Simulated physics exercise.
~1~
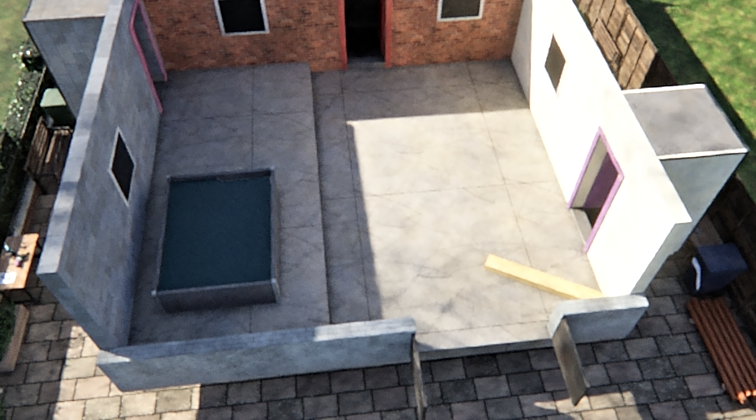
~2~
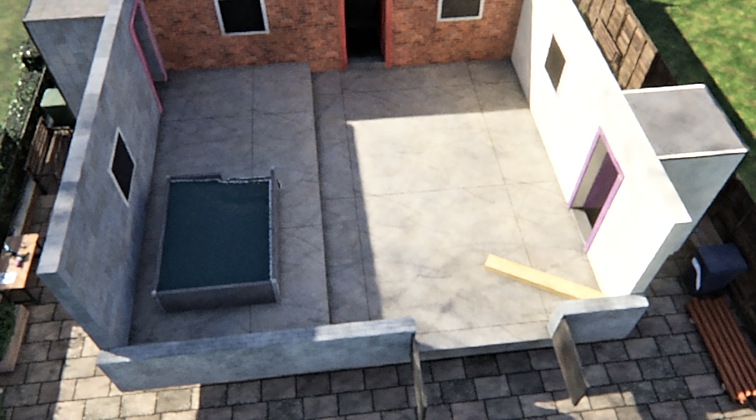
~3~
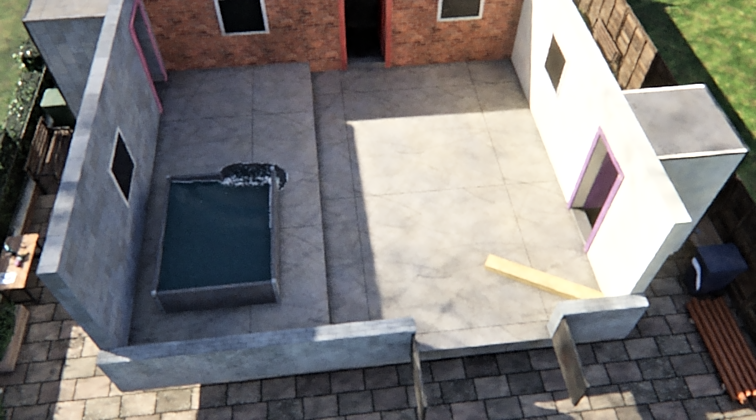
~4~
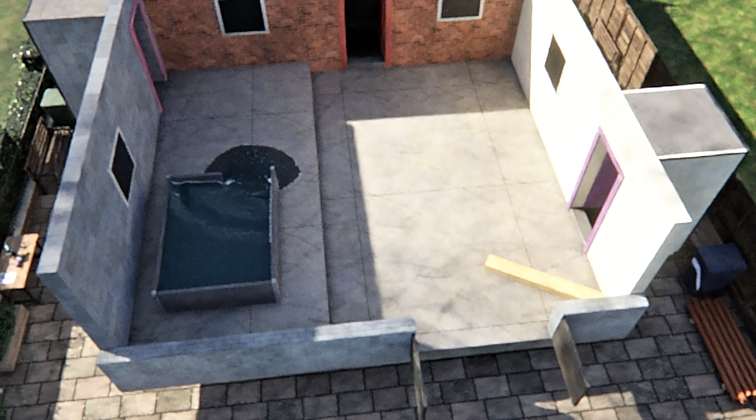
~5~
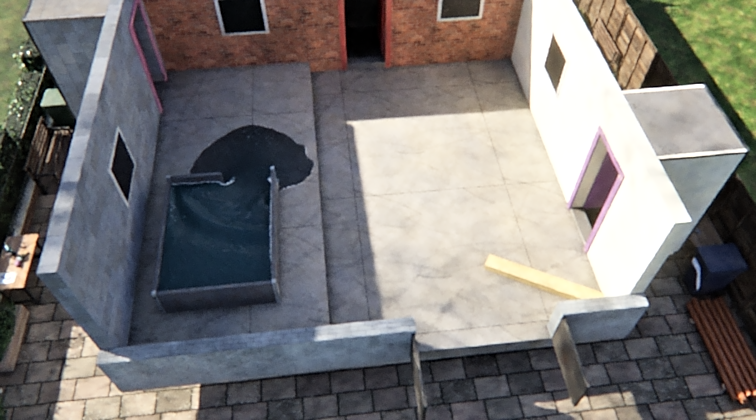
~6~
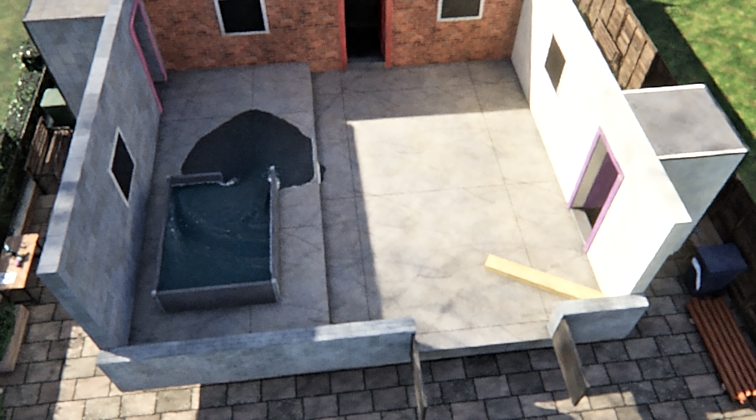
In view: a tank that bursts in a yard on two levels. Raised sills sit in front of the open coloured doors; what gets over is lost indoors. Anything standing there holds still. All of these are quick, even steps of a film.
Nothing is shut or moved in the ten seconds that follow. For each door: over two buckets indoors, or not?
In order: The purple door will get two buckets at most; the red door will get two buckets at most; the pink door will get more than two buckets.
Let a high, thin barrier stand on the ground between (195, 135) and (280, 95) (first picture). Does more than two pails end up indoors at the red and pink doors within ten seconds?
The red one falls short of the threshold; the pink one falls short of the threshold.
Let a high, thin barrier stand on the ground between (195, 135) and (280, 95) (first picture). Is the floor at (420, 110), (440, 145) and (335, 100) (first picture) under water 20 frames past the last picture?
Submerged, untouched, submerged.
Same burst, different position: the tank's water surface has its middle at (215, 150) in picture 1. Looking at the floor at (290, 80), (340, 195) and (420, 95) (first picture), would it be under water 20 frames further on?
Result: Inundated; spared; inundated.
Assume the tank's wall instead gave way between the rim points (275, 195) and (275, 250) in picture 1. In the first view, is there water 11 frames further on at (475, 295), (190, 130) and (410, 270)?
The three spots, in order, are inundated, spared and inundated.
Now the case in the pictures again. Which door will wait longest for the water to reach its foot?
Last in line is the door marked purple.
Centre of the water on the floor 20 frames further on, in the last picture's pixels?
About (258, 167) in the last view.
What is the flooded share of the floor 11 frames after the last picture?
Close to 30 in a hundred, I think.
A moment on, water covers 20 % of the floor; the purple door not reached, the red door not reached, the pink door not reached.
Next, water covers 30 % of the floor; the purple door not reached, the red door not reached, the pink door wet at the sill, nothing in.
Then, water covers 35 % of the floor; the purple door not reached, the red door wet at the sill, nothing in, the pink door under two buckets in.
Later, water covers 50 % of the floor; the purple door not reached, the red door wet at the sill, nothing in, the pink door over two buckets in.
In the end, water covers 65 % of the floor; the purple door wet at the sill, nothing in, the red door wet at the sill, nothing in, the pink door over two buckets in.
